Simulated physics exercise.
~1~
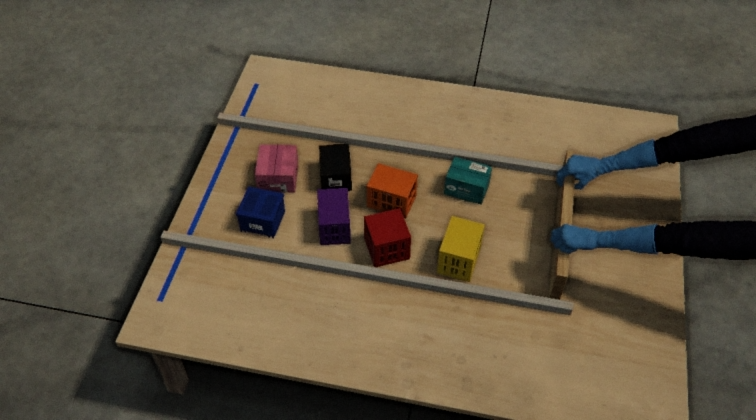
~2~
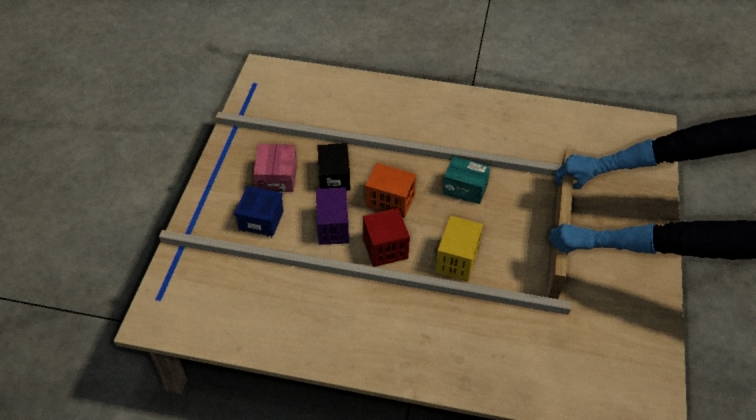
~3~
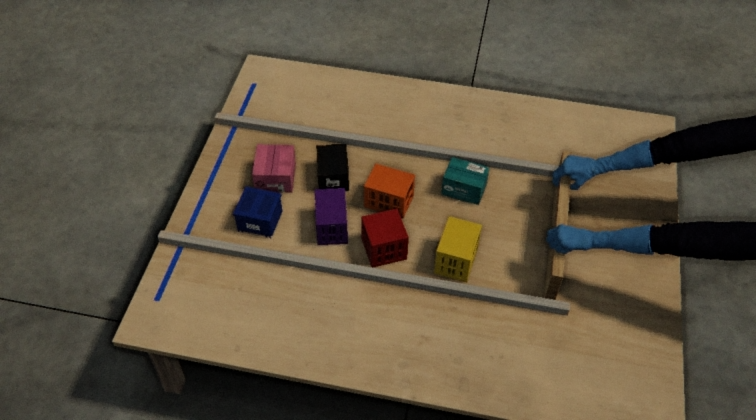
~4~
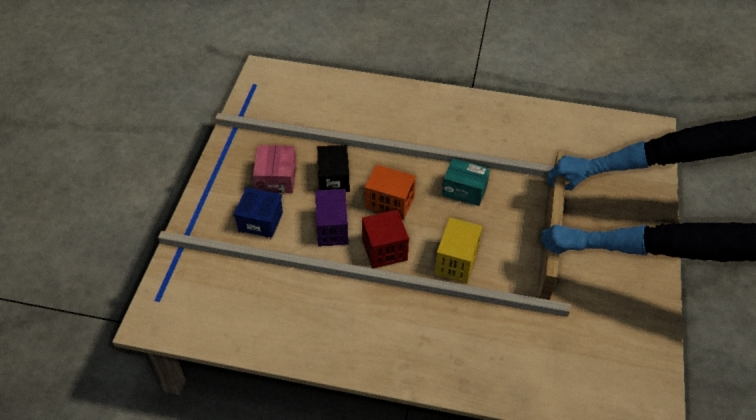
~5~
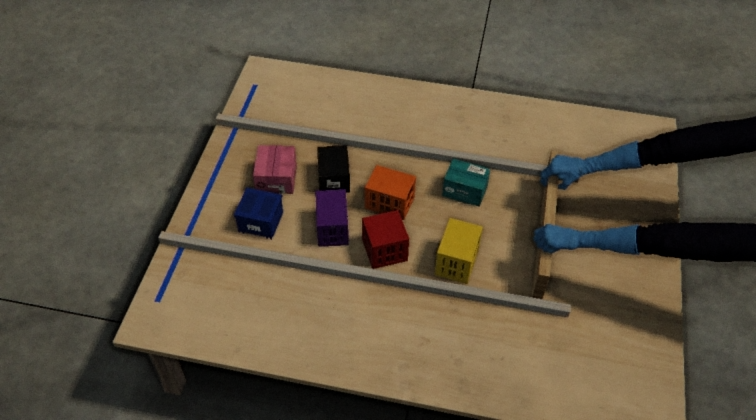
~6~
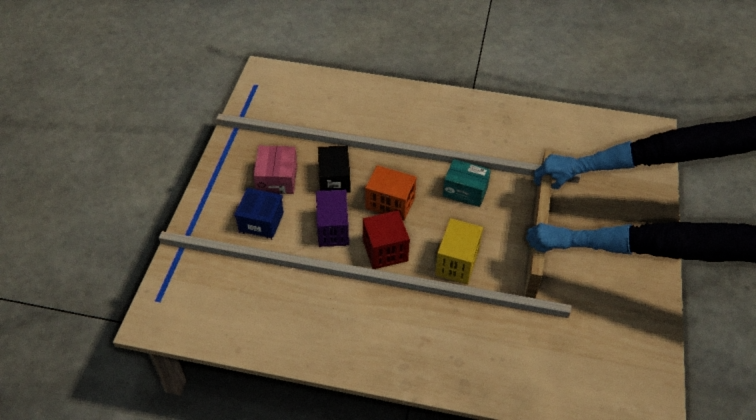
A wooden plank, gripped by two blue-gloved hands at the right of a low platform, slides slowly a short way left between two battens. The gap to the yellow and turquoise boxes narrows, while all eight colourful parcels and tubs stay essentially in place, untouched, between the plank and a blue line.
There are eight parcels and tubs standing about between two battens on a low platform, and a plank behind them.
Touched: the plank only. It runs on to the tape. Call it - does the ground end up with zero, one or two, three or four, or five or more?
The ground ends up with five or more.
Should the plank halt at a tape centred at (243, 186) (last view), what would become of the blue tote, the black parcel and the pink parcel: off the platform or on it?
The blue tote leaves the top, the black parcel leaves the top and the pink parcel leaves the top.
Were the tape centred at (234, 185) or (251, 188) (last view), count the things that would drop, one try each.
In that order 5 and 3.
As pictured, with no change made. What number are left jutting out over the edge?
It's 2.
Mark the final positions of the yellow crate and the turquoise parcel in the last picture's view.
Near (177, 203) and (206, 138).
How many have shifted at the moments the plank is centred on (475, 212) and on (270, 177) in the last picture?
Answer - first 2, then 8.
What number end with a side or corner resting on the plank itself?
At rest, 2 are in contact.
Soon after, none off yet; pink parcel at rest near (276, 170); blue tote at rest near (260, 214); black parcel at rest near (334, 170).
After that, none off yet; pink parcel displaced a little near (265, 169); blue tote displaced about its own width near (225, 208); black parcel displaced about its own width near (302, 161).
And then, one off so far; pink parcel displaced well along near (188, 152); blue tote on its way down near (149, 239); black parcel displaced well along near (226, 148).
In the end, the number that fall off is five or more; gone, red crate, orange crate, purple crate, black parcel, blue tote and pink parcel.
